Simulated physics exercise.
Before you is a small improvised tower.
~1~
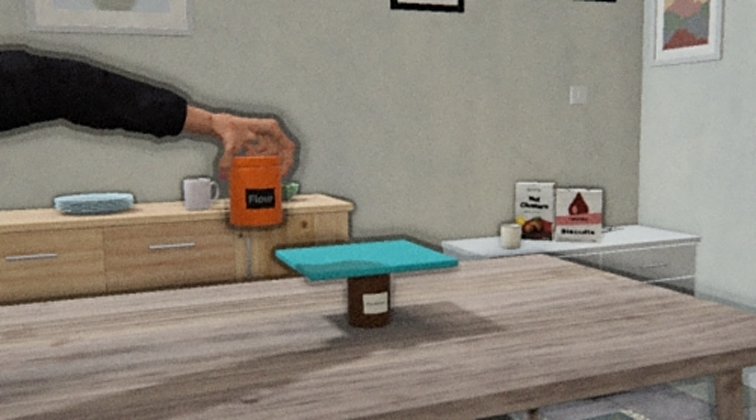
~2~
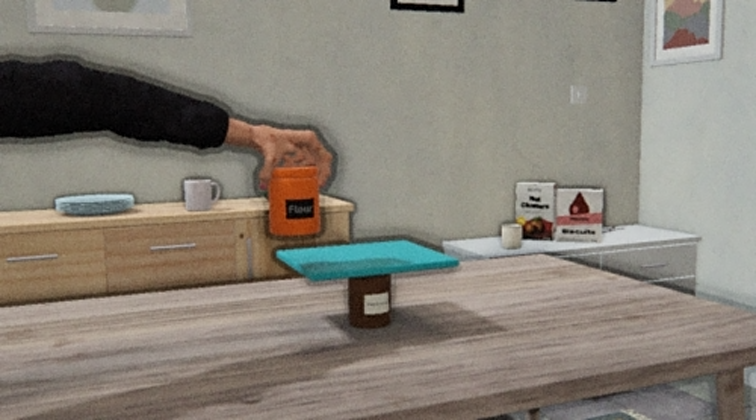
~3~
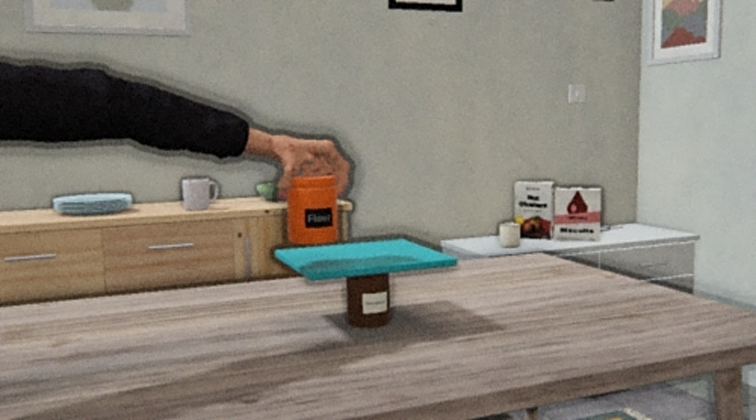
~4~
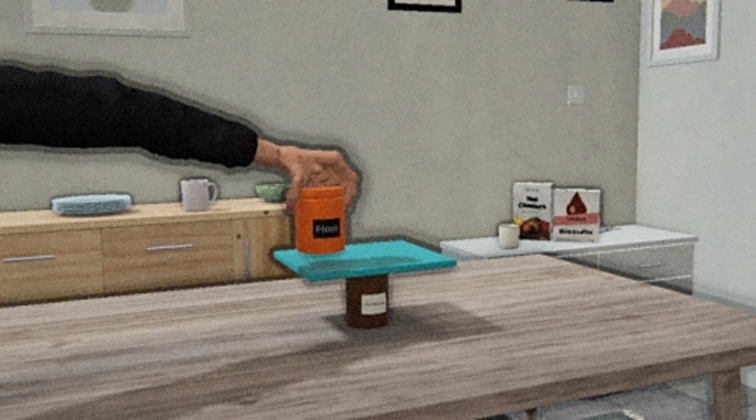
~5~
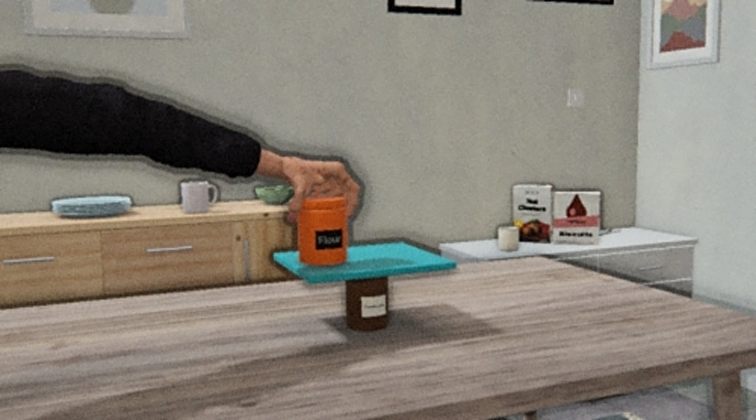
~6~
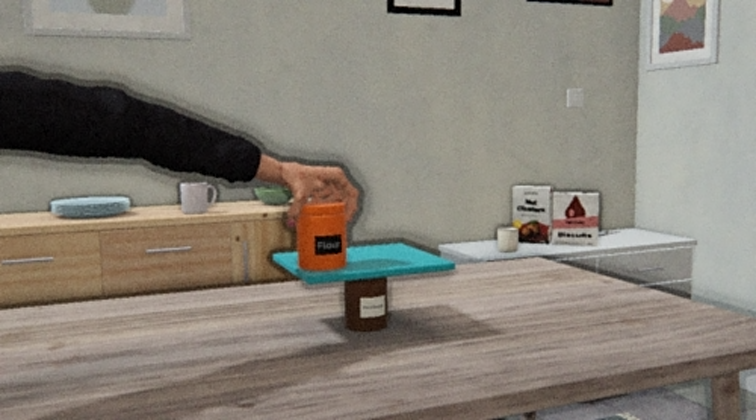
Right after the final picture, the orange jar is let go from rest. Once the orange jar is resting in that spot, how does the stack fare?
It falters.
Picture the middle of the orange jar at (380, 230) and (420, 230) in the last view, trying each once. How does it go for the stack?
In the first try it remains standing, then in the second try it breaks down.
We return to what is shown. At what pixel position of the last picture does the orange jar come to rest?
Around (247, 337).
Then, 0.30 s past the last view, orange jar now fallen; turquoise lid rocked 47° from its first pose.
Then, 0.40 s past the last view, turquoise lid on its side.
Then, 0.50 s past the last view, as before.
Then, 0.70 s past the last view, turquoise lid now fallen.
Finally, fallen, turquoise lid and orange jar; brown jar still in place. Final places as the last picture's camera would see them, orange jar near (247, 337). The stack loses its balance.
